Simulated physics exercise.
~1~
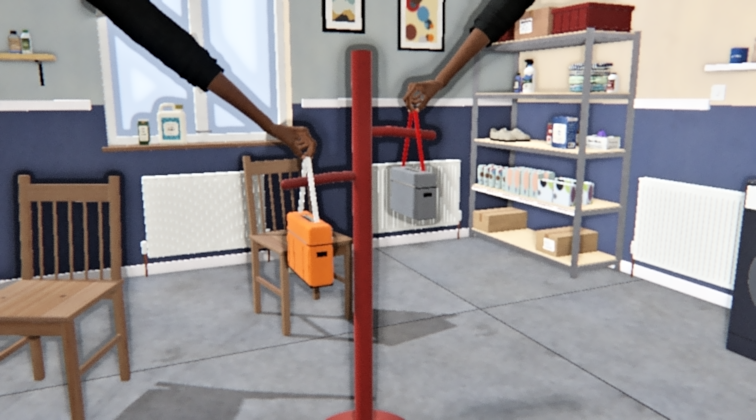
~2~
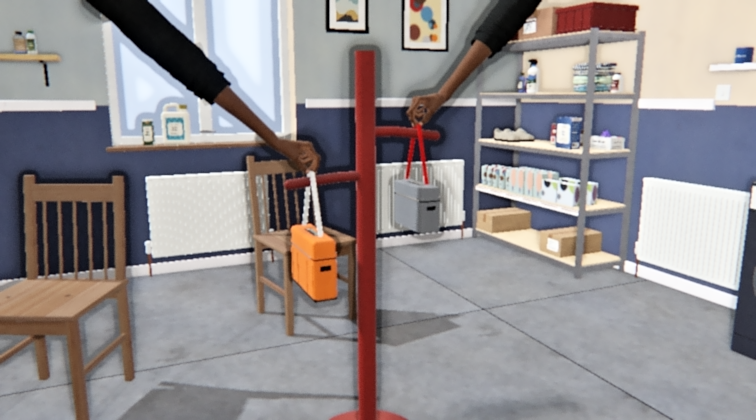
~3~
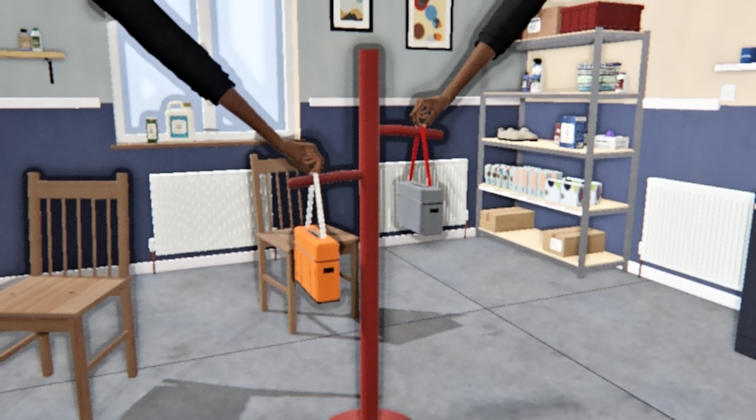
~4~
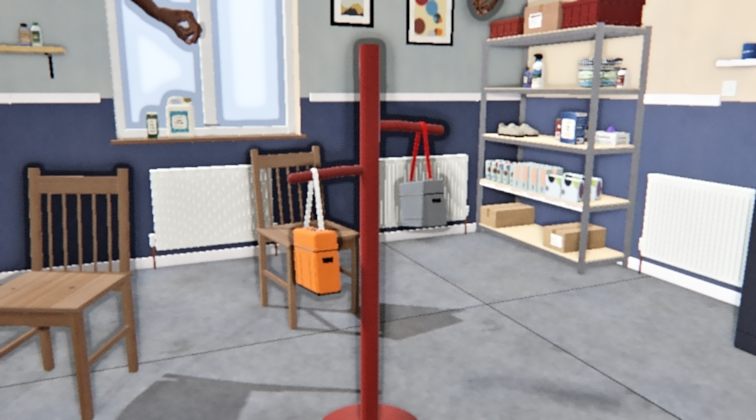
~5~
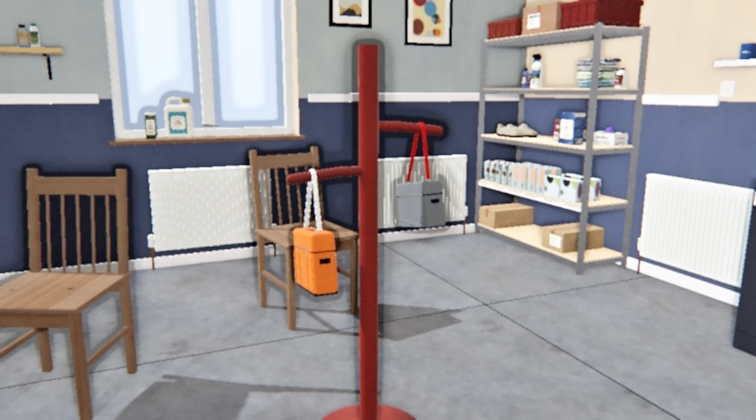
Two dark-sleeved arms reach in from above, holding an orange case by a white loop on the left and a grey case by a red loop on the right, at a red stand with a peg on each side. The slightly swaying view looks across a room with wooden chairs, a window, white radiators and a shelving unit. The hands lower both cases a little so their loops settle over the pegs. Then the hands let go and draw back out of view. The orange case and the grey case both stay hanging from their pegs.
